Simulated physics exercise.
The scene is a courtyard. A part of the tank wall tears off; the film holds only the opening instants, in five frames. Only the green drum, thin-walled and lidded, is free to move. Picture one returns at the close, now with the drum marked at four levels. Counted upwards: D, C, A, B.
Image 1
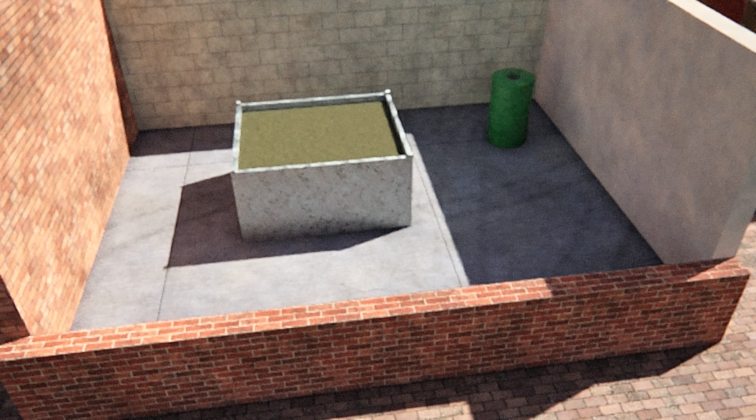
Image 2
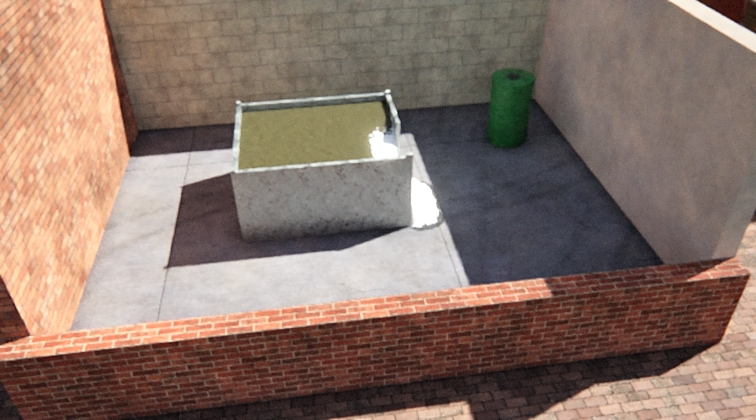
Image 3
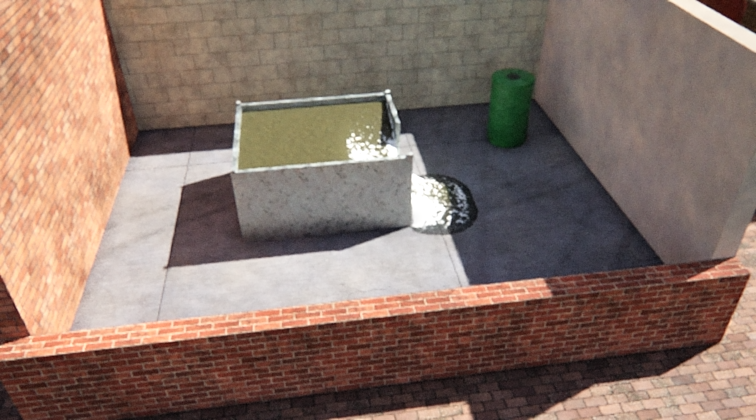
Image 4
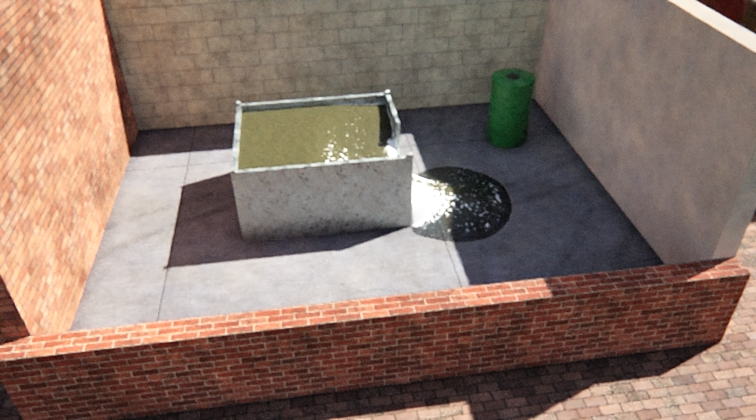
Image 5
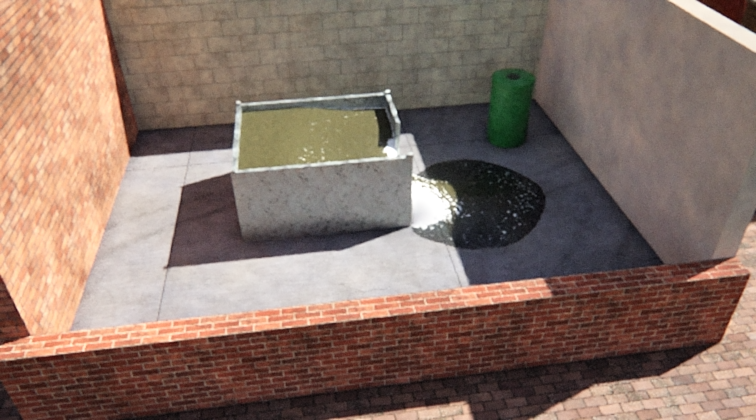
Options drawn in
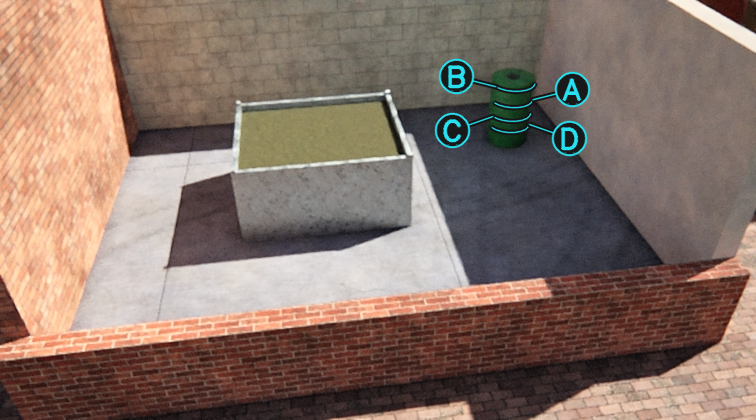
Greenish water fills a square, open-topped stone tank in a walled courtyard, then begins pouring over its right side in a white, foaming patch. A dark, glinting puddle forms on the paving and spreads rightward, widening steadily, while the green drum near the back wall stays still.
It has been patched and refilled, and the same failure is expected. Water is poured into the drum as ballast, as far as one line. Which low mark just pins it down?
The answer is mark D.
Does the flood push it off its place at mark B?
No, not at all.
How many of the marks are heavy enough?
All of the four.
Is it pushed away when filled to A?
No, not at all.
On the marked copy, A at (518, 107); B at (520, 91); C at (516, 121); D at (514, 132); from the bottom up D, C, A, B.
For mark A, it does not move.
For mark B, it does not move.
For mark C, it does not move.
For mark D, it does not move.
